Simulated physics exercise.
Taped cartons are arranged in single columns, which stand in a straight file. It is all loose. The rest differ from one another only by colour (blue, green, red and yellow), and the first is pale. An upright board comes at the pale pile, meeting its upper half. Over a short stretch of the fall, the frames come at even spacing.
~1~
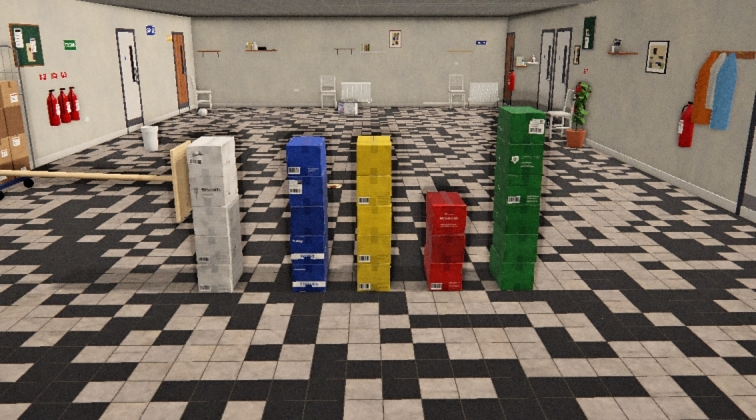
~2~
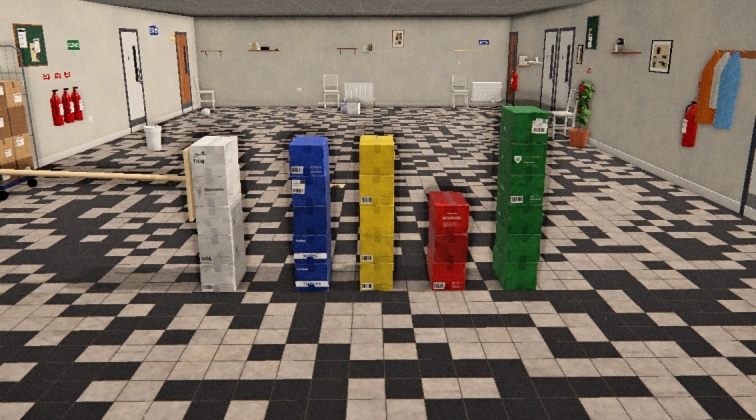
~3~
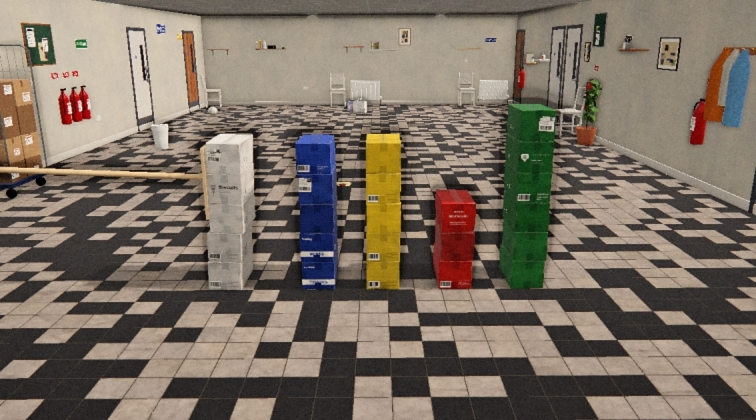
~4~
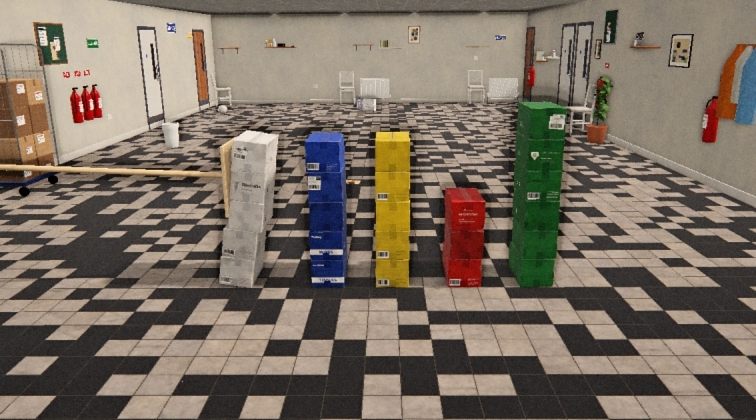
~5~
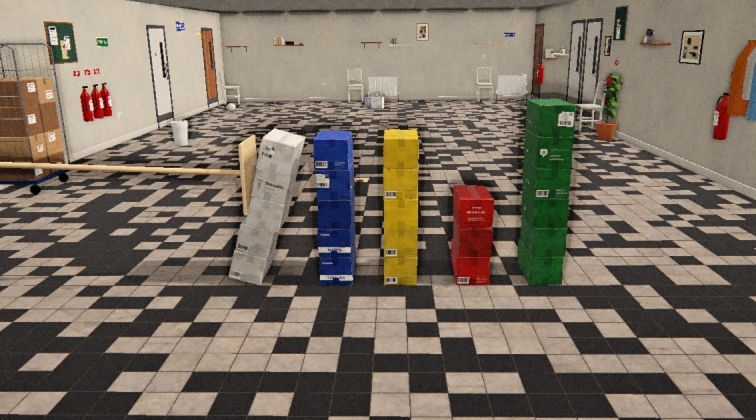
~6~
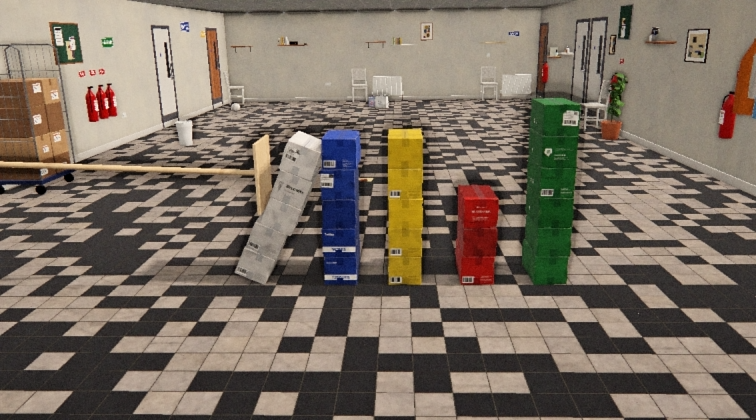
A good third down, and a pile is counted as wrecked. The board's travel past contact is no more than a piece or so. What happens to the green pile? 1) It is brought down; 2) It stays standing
Option 1: It is brought down.
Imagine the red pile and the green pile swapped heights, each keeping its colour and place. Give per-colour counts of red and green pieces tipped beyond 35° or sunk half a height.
By colour: Red 6, green 3.
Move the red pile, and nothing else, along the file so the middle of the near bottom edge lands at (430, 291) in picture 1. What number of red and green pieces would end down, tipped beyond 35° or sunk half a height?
Red comes to 3, while green comes to 5.
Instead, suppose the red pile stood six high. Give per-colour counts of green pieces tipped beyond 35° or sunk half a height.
Tally by colour - green 6.
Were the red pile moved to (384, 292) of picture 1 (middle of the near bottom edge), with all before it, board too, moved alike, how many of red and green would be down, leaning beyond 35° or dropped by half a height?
I'd put red at 3 and green at 0.
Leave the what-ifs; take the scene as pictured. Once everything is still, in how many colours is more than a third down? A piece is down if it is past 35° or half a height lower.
Going through each colour, the result is 4.
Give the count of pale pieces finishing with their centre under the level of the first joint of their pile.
2 in all.
Soon, 4 of the pale pile down; none of the 6 green cartons down (0 of 19 in all colours); top green carton unmoved; top blue carton tipped a little.
A while on, 5 of the pale pile down; none of the 6 green cartons down (1 of 19 in all colours); top green carton unmoved; top yellow carton tipped well over, a little lower.
Towards the end, 5 of the pale pile down; none of the 6 green cartons down (10 of 19 in all colours); top green carton tipped a little; top blue carton tipped well over, some two heights lower.
Then, 5 of the pale pile down; 6 of the 6 green cartons down (19 of 19 in all colours); top green carton tipped steeply, some three heights lower; top yellow carton tipped steeply, some three heights lower.
Finally, 5 of the pale pile down; 6 of the 6 green cartons down (19 of 19 in all colours); top green carton on its side; top yellow carton on its side. Seen by the last camera, middles, top yellow carton near (607, 228).
